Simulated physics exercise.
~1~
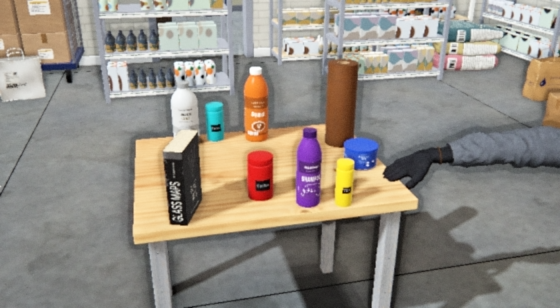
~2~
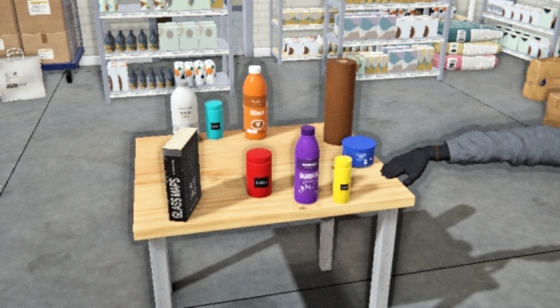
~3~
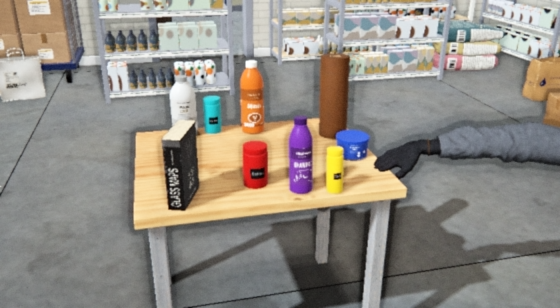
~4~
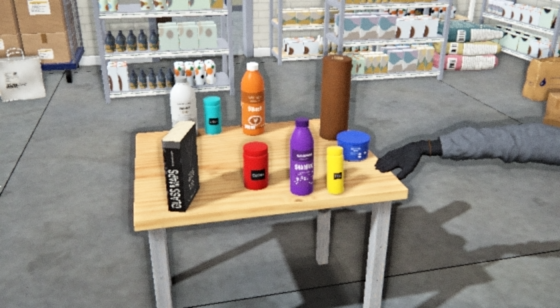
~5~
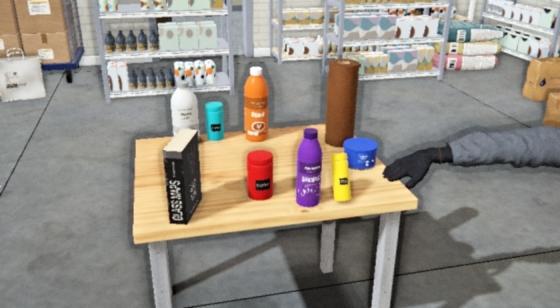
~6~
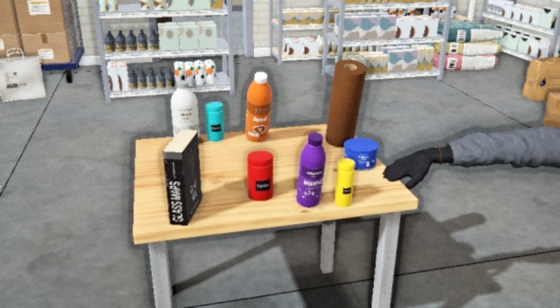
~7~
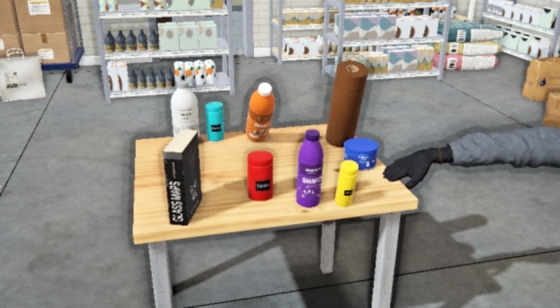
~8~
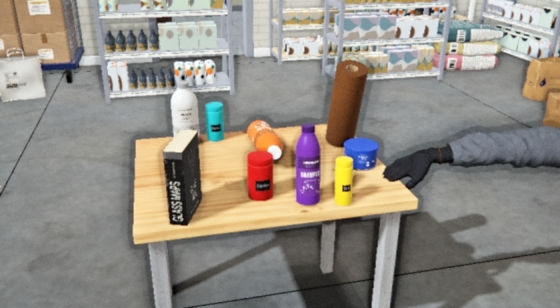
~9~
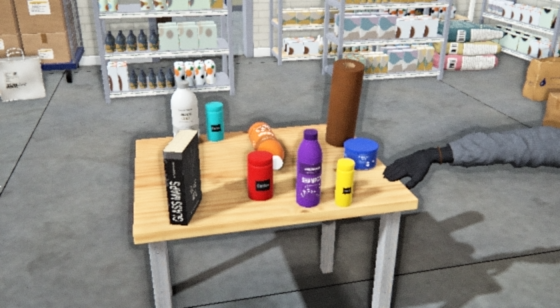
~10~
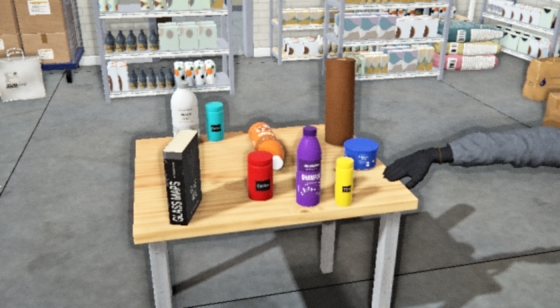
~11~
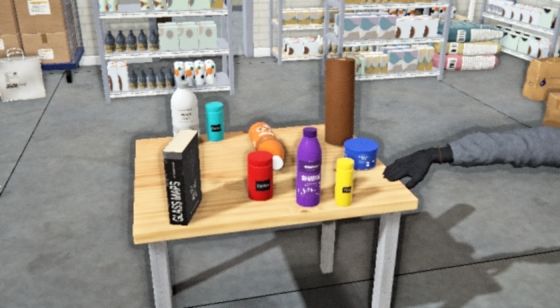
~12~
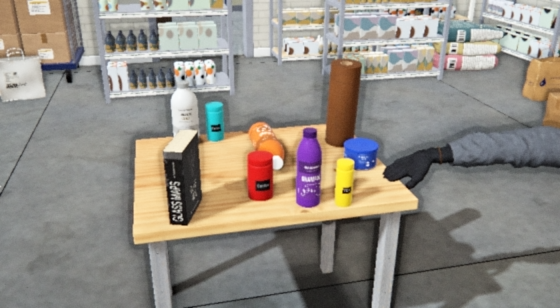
Wooden table sliding slightly away and back beside a gloved hand, orange bottle tipping onto its side, the other items staying upright.
